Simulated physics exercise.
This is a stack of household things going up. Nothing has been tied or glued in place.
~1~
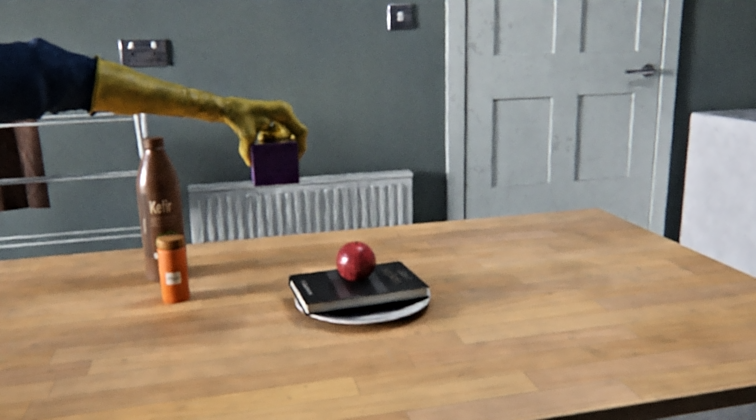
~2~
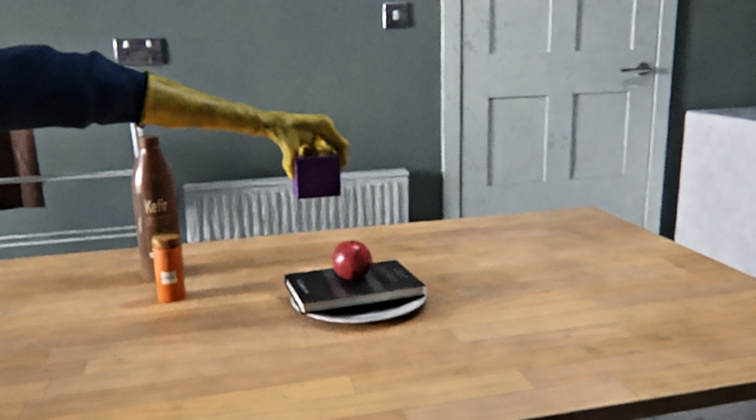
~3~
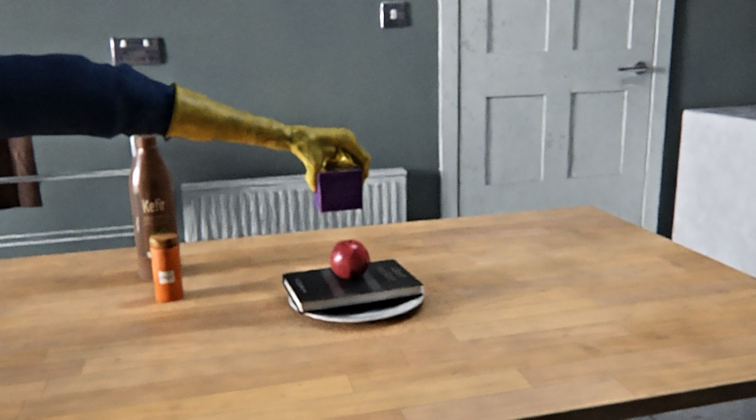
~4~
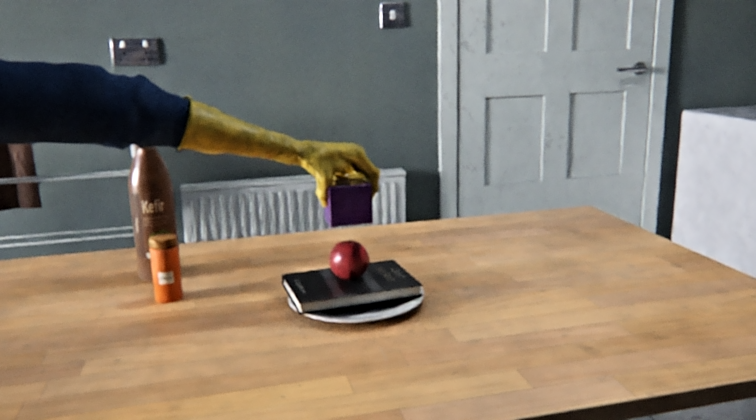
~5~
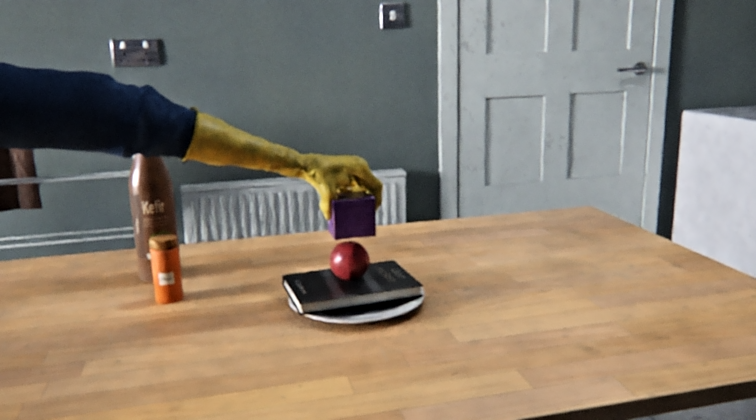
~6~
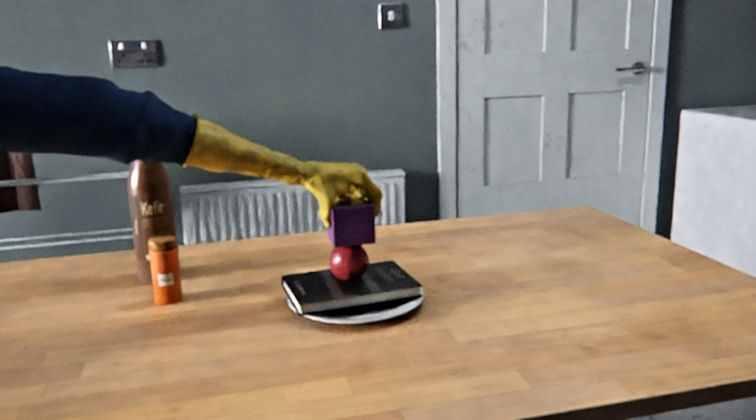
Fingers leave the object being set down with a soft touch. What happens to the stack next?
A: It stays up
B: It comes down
B.
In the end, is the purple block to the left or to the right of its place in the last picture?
It goes rightward.
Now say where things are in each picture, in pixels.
Coming down; purple block (274, 161); red apple (356, 262), in the first frame.
Coming down; purple block (316, 175); orange shaker (169, 268), in the second frame.
Coming down; purple block (338, 188); brown bottle (154, 207), in the third frame.
Coming down; purple block (348, 202), in the fourth frame.
Coming down; purple block (352, 215); black book (351, 285), in the fifth frame.
Set down, still held; purple block (351, 222); red apple (349, 261), in the sixth frame.
Then, 0.50 s after the last picture, purple block now fallen.
Then, 0.70 s after the last picture, things are still on the move.
Then, 1.60 s after the last picture, nothing new.
At rest, fallen, purple block; the other 5 in place. Seen from the same camera at the end, purple block near (503, 267). The pile loses its balance.
